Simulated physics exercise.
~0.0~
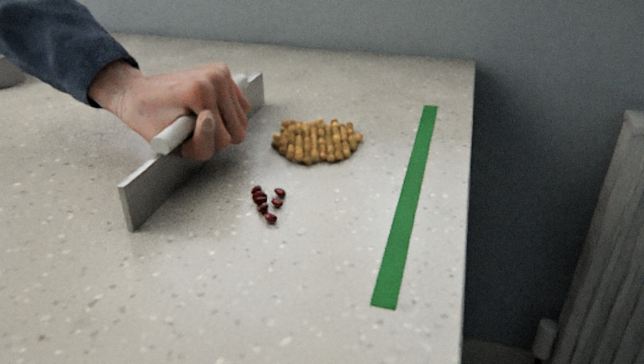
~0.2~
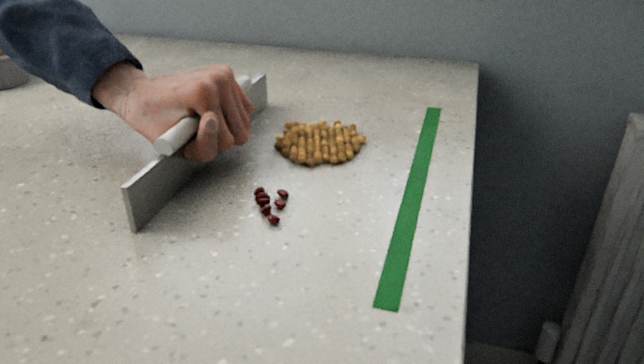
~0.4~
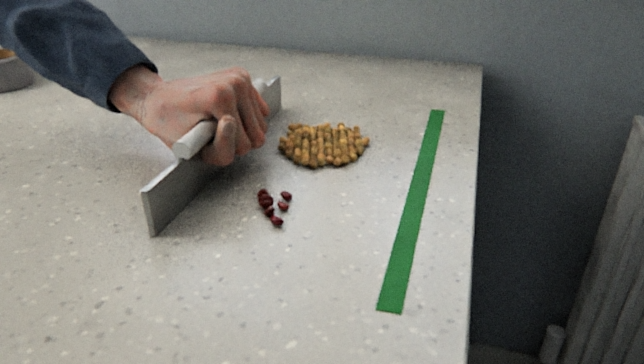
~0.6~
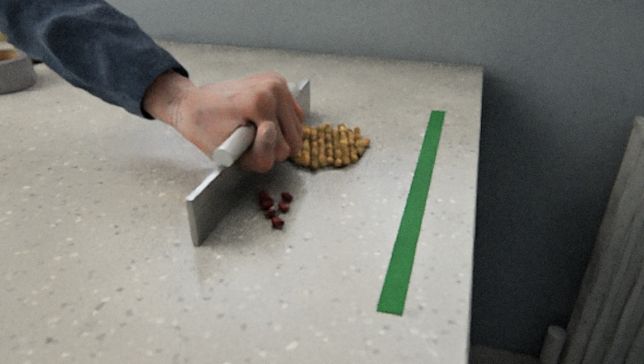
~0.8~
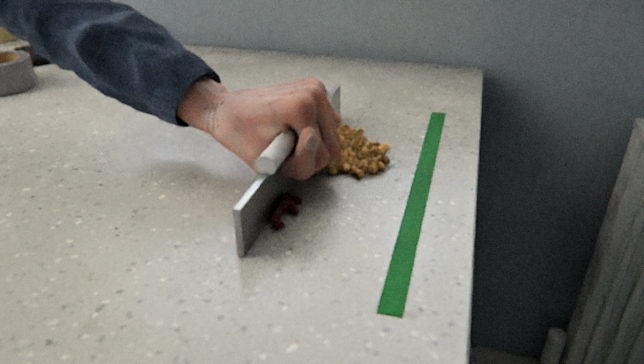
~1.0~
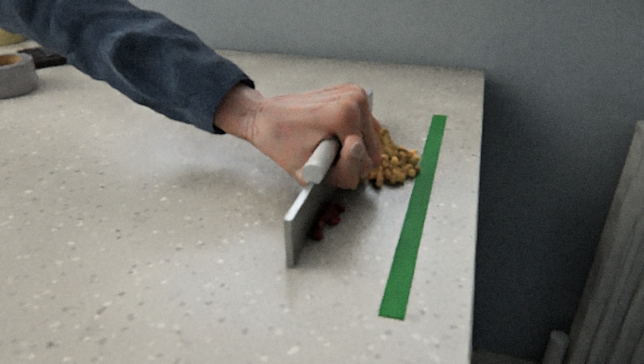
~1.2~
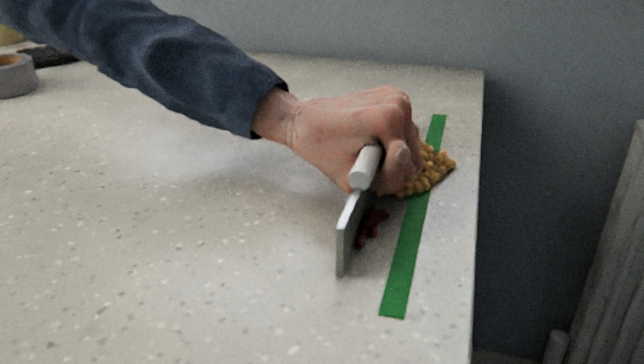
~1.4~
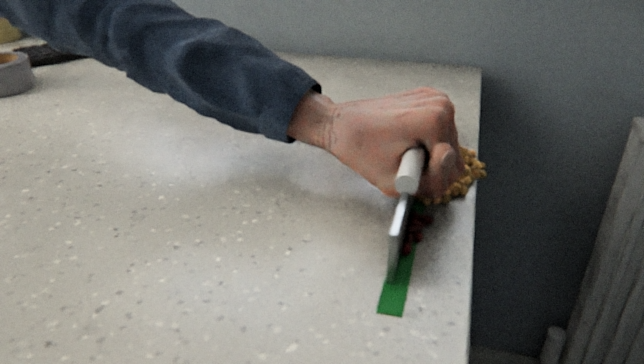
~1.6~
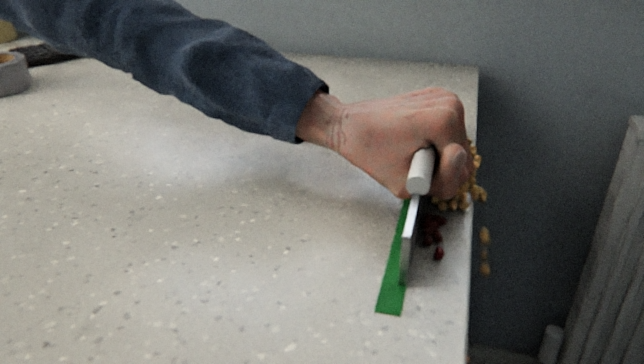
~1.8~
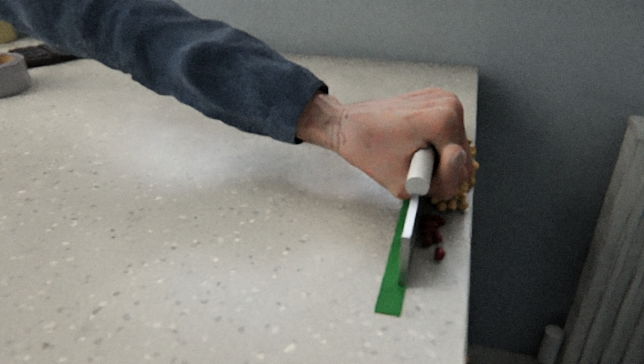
Hand sweeping dark red beans and yellow kernels rightward with a scraper, stopping at green tape as some kernels fall off.
